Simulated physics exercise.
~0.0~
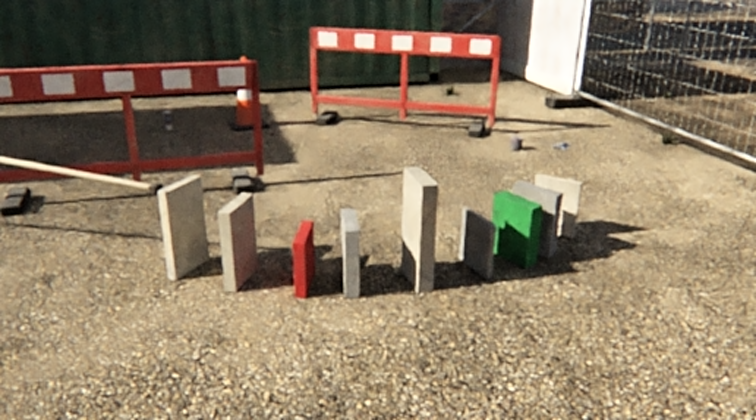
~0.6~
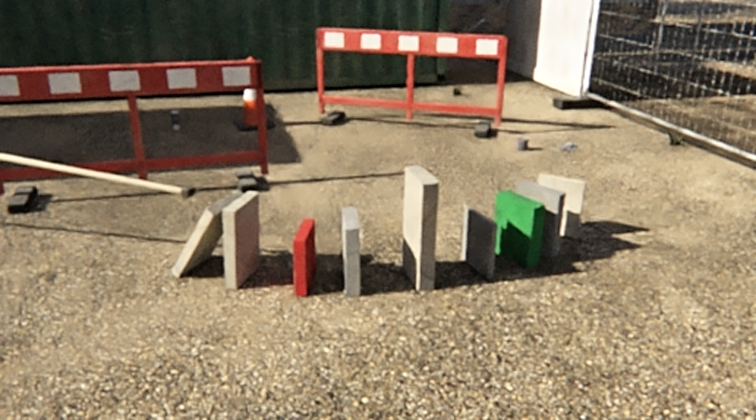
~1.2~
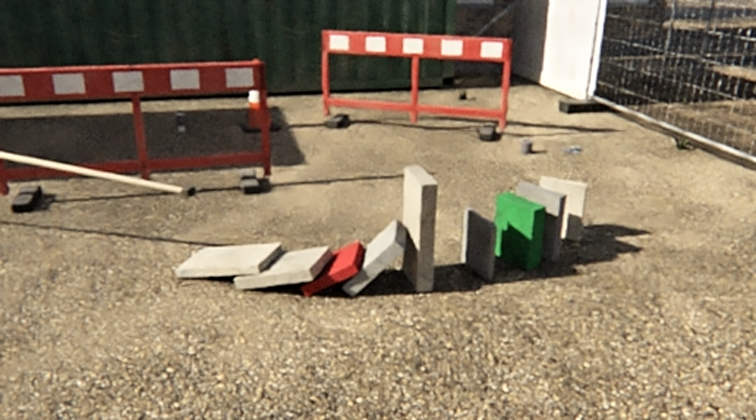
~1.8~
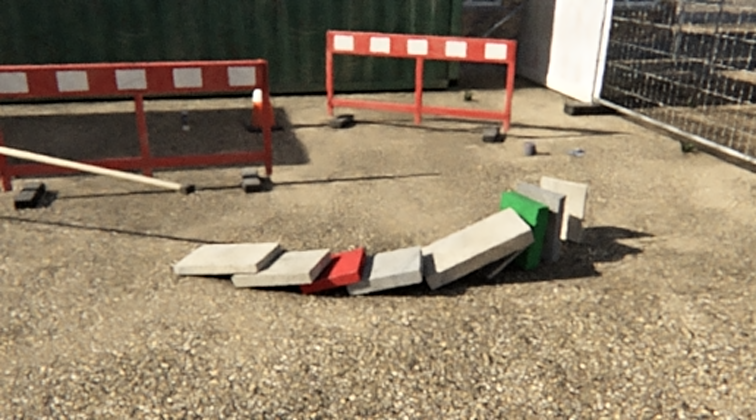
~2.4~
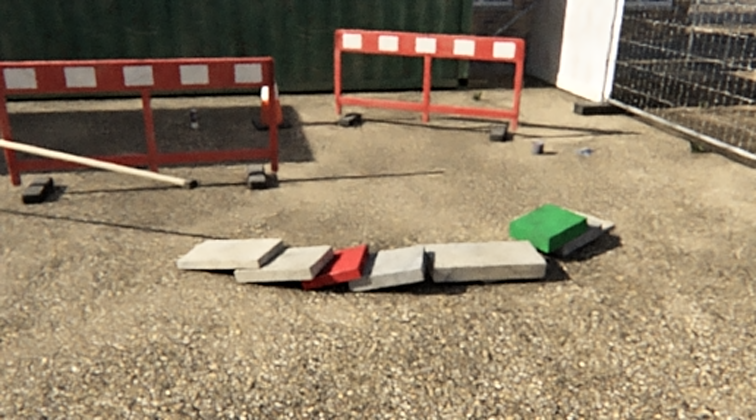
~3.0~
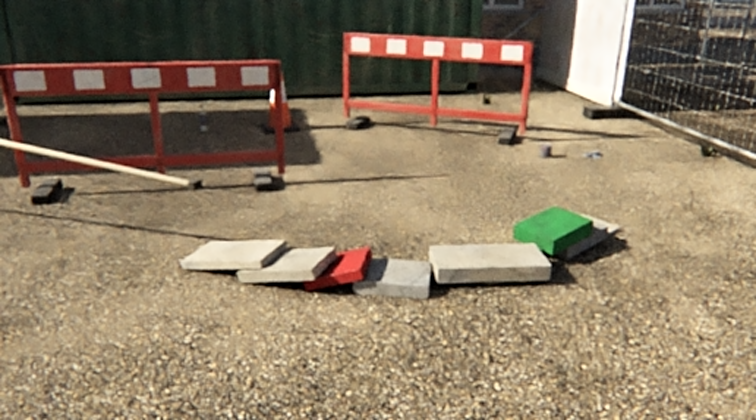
The footage shows a curved row of upright paving slabs, including a red one and a green one, on gravelly ground near barriers as the leftmost tips rightward. The slabs topple in turn through red, a tall pale slab and green, until none is left standing.
